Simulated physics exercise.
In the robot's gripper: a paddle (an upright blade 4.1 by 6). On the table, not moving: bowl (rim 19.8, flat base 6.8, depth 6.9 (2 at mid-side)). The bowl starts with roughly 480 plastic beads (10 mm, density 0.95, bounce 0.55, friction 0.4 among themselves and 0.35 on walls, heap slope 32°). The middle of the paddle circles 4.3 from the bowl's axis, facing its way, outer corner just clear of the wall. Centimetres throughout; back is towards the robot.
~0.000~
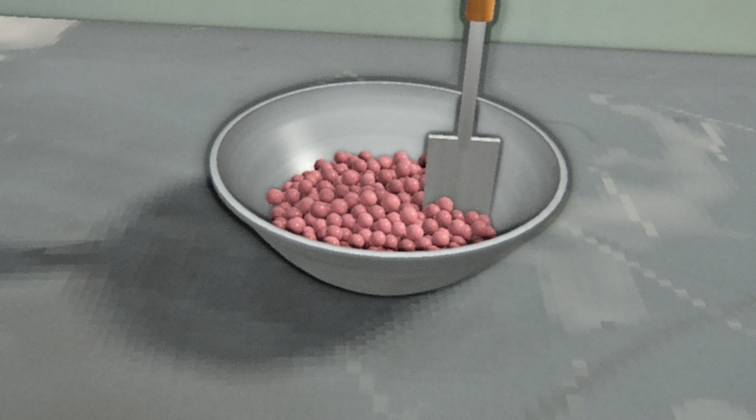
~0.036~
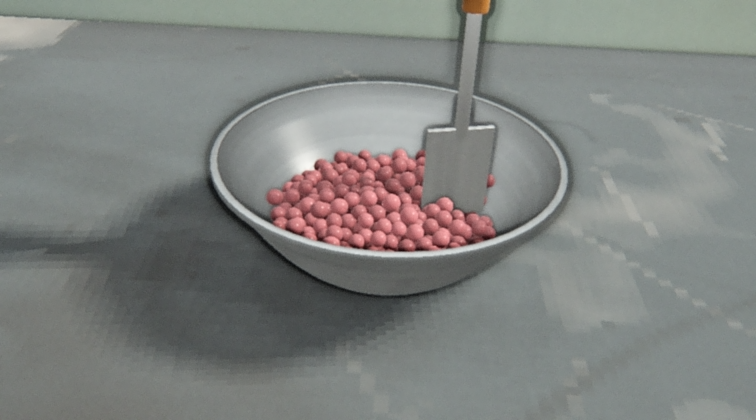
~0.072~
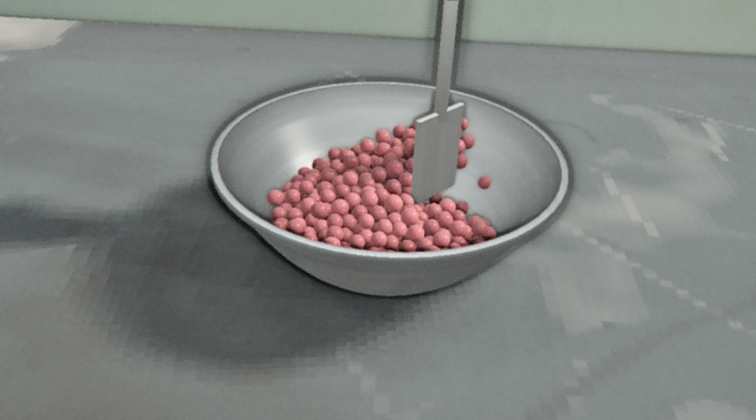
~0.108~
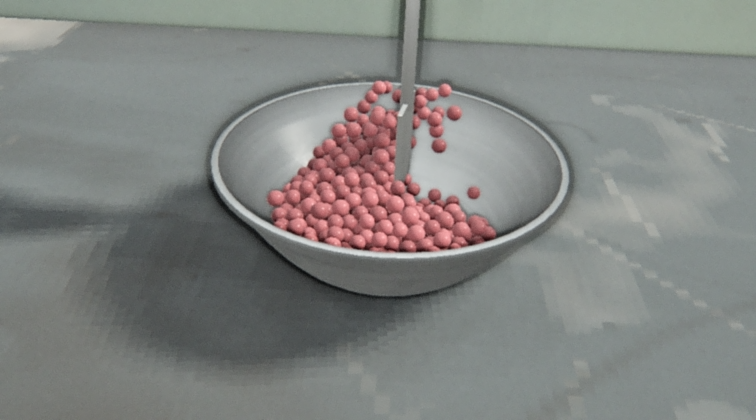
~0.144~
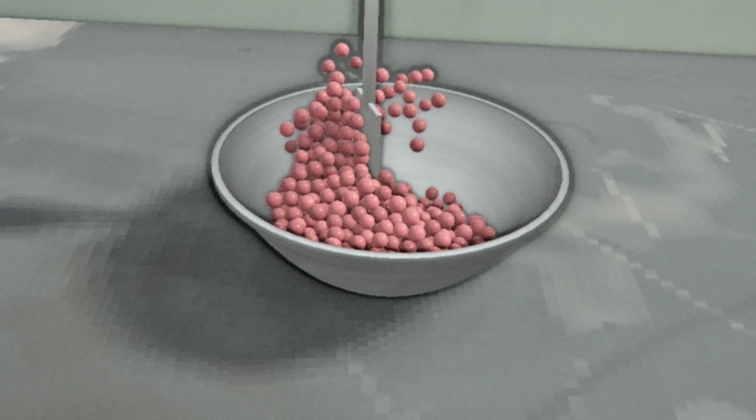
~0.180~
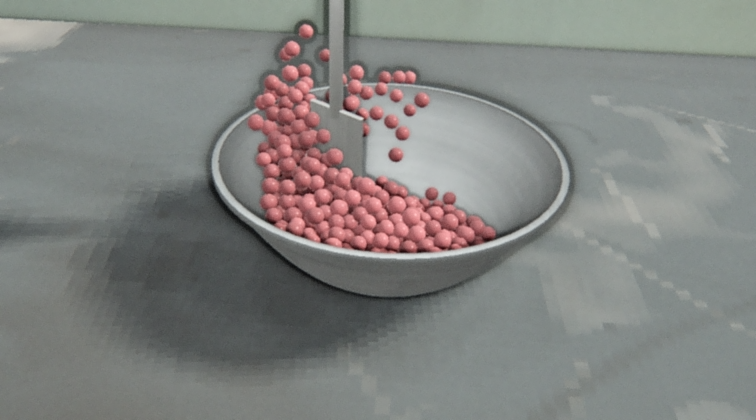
On a gray tabletop, a flat metal paddle swept leftward around the far side of a silver bowl full of small pink balls, heaping them up at the left and tossing some into the air.
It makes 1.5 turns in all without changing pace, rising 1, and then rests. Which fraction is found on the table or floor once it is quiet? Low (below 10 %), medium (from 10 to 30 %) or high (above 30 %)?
Share on the table or floor: Medium (from 10 to 30 %).
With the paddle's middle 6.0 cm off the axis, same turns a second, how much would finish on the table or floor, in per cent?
It would be near 0 per cent.
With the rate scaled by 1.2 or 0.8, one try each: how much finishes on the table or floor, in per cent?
About 30 and 5 per cent.
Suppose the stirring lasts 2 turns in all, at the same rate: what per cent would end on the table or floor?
It would be near 20 per cent.
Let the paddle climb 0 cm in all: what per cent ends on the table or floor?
About 20 per cent.
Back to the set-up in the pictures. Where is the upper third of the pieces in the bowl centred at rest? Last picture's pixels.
Near (377, 205).
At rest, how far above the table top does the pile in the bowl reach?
Some 6.0 cm.
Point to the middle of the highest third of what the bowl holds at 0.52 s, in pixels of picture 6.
At about (432, 164).
After 0.35 s, 295° round, highest piece 11 above the table; 432 in the bowl, 26 on the table or floor, 27 in flight or on the tool.
After 0.52 s, 86° round, highest piece 9 above the table; 406 in the bowl, 67 on the table or floor, 12 in flight or on the tool.
After 0.80 s, 180° round, highest piece 6 above the table; 402 in the bowl, 83 on the table or floor.
After 1.50 s, 180° round, highest piece 5 above the table; 402 in the bowl, 83 on the table or floor.
At rest, 402 in the bowl, 83 on the table or floor. That is 17 % on the table or floor.
